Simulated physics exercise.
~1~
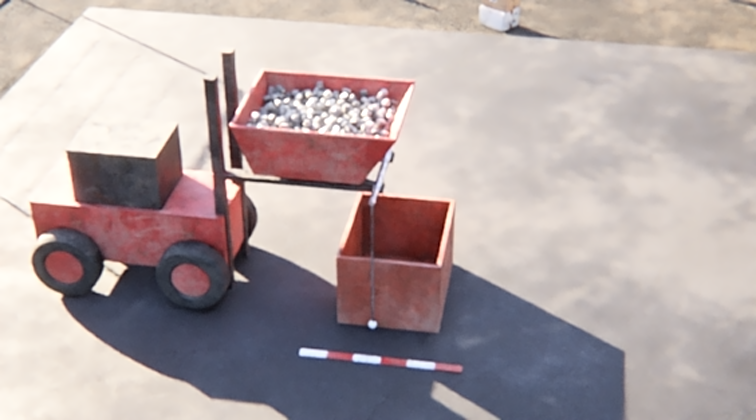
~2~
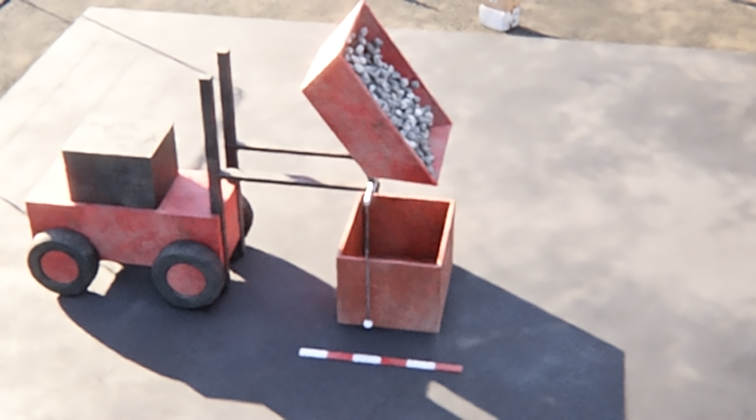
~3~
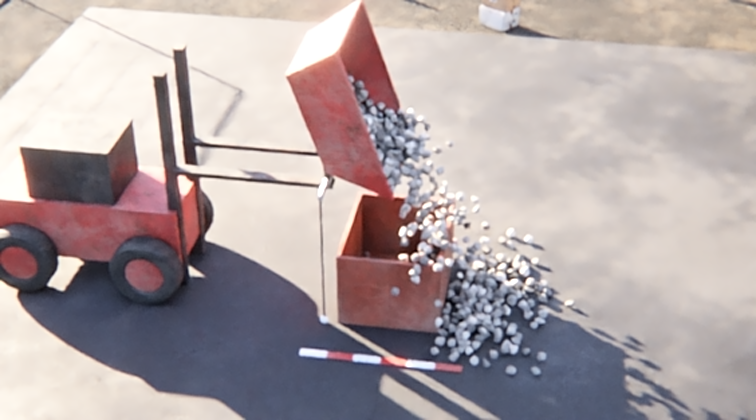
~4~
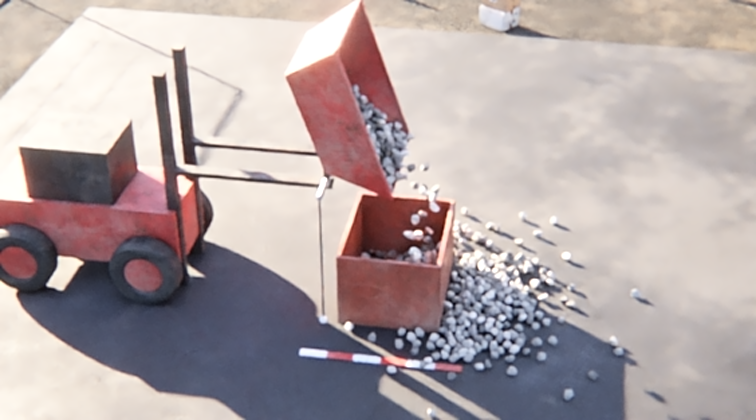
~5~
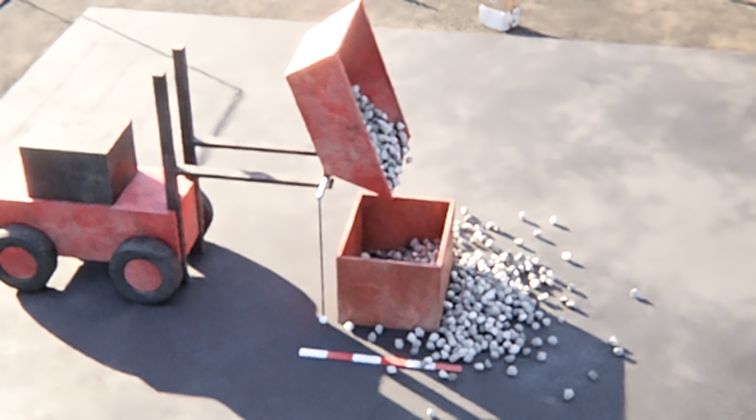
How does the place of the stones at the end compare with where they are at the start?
At the start the stones all sit together in the raised red skip. By the end they are spread lower and farther right, with many on the ground to the right of the bin, some in the bin and some still in the skip.
